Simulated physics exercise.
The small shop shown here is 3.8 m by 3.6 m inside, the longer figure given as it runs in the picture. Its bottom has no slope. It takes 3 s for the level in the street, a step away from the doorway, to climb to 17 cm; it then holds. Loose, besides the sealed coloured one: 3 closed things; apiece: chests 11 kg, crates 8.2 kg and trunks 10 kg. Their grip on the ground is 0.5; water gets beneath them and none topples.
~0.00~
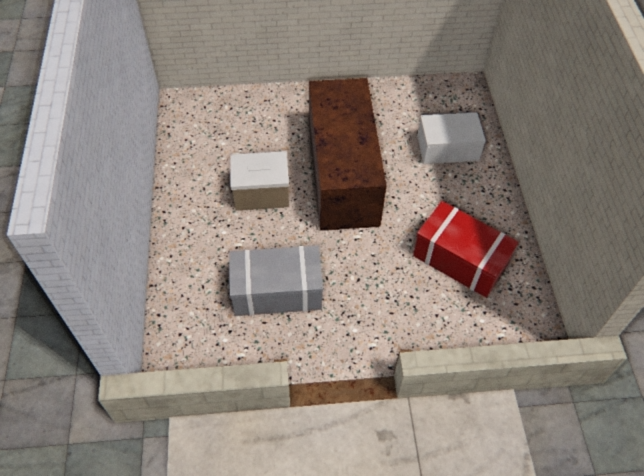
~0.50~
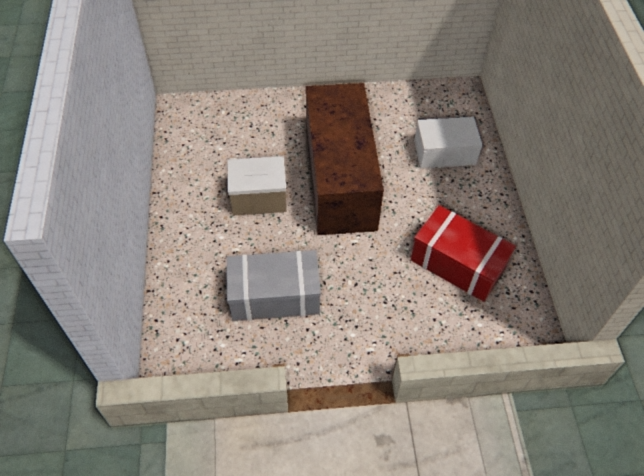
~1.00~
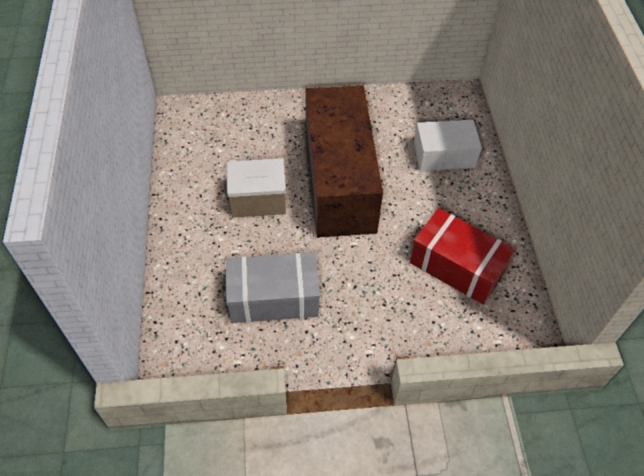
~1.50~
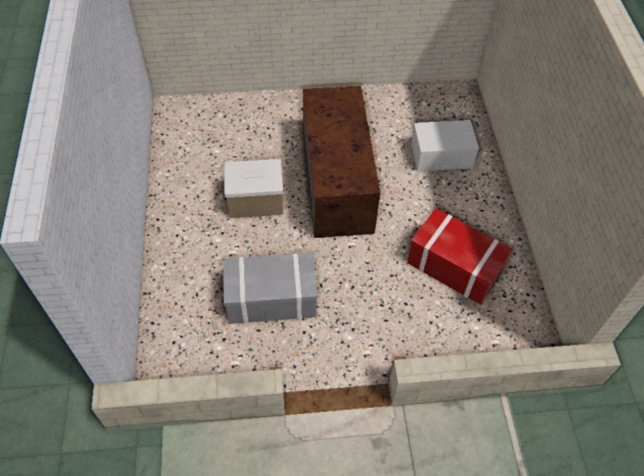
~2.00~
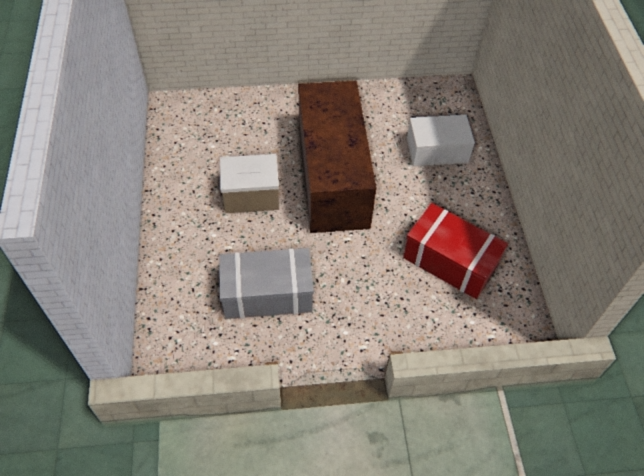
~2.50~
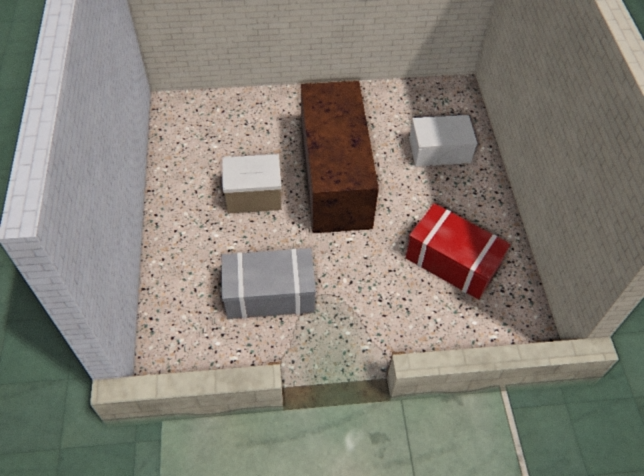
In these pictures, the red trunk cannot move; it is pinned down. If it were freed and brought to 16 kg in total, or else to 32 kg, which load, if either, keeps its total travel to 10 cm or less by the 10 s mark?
Only 32 kg suffices.
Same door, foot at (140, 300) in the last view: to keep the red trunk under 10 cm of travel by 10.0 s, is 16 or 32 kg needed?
Both masses fail.
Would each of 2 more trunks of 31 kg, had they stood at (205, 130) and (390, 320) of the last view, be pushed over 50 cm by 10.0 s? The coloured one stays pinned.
Above the mark, then below the mark.
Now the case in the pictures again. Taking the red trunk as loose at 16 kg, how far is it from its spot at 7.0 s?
20 cm.
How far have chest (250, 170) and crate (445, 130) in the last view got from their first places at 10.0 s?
In turn: 100 cm, 40 cm.
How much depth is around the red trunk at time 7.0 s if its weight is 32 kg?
Close to 4 cm deep.
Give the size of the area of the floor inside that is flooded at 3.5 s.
Around 3.0 m2 of it.
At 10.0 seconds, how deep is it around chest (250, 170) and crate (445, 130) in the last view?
About 7 and 5 cm.
After 3.5 s the red trunk would be 0 cm from its start with 16 kg and 0 cm from its start with 32 kg; 0 cm of water round it then.
After 4.5 s the red trunk would be 1 cm from its start with 16 kg and 0 cm from its start with 32 kg; 4 cm of water round it then.
After 7.0 s the red trunk would be 16 cm from its start with 16 kg and 0 cm from its start with 32 kg; 4 cm of water round it then.
After 10.0 s the red trunk would be 59 cm from its start with 16 kg and 0 cm from its start with 32 kg; 6 cm of water round it then.
